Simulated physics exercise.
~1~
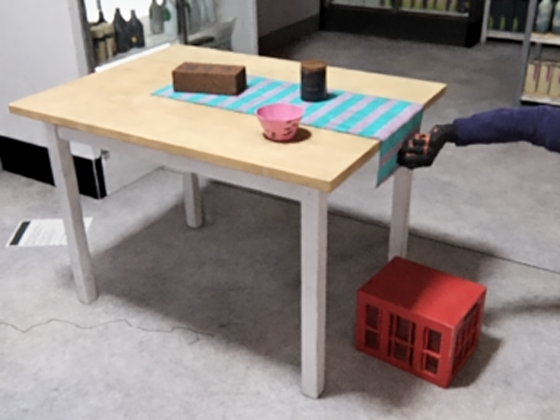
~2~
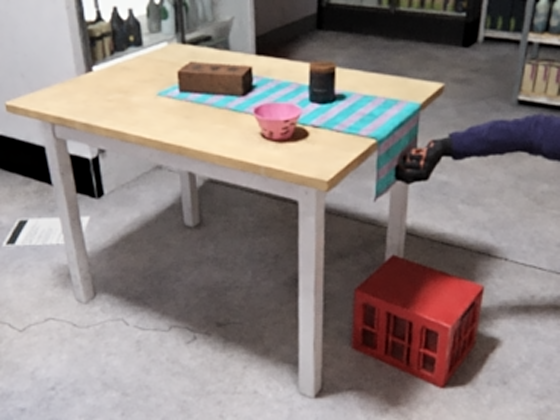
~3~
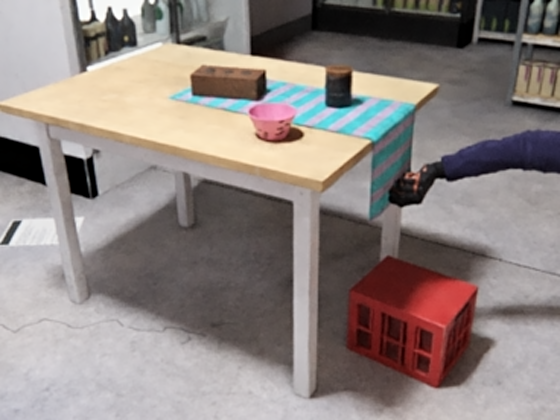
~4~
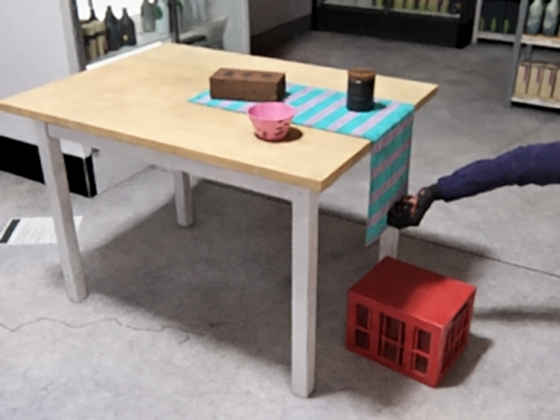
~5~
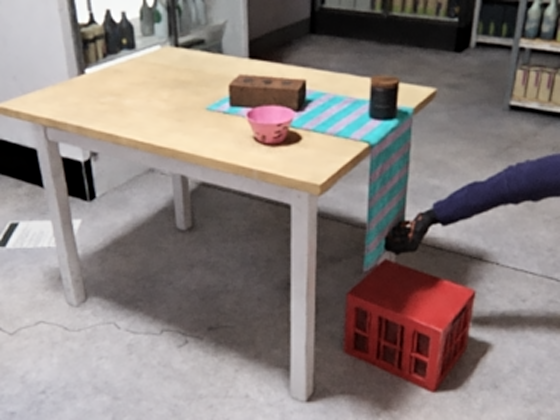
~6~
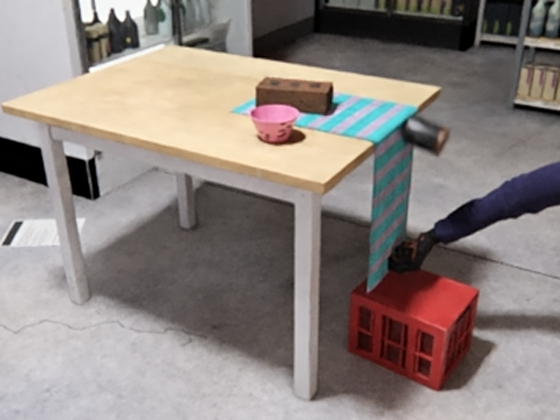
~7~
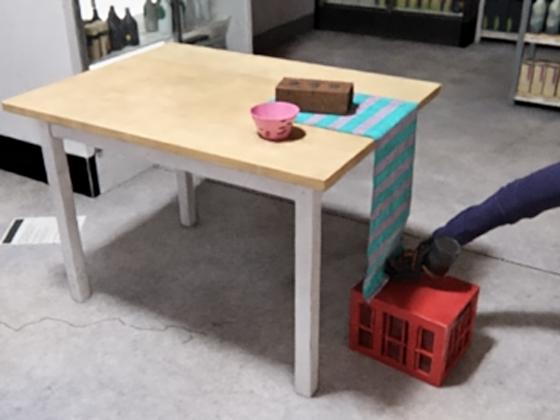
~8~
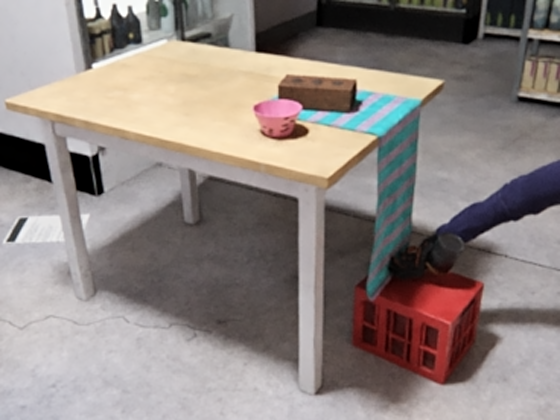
In a room with a concrete floor and shelves of bottles behind, a pale wooden table holds a brick, a black jar and a pink bowl, with a striped turquoise cloth hanging off its right end. A dark hand in a blue sleeve grips the hem and draws it down toward a red crate. The brick and the upright jar ride right with the cloth, while the bowl stays put. The jar tips over the edge and drops, ending upside down by the hand above the crate. The hem rests at the crate, still held, with brick and bowl on the table.
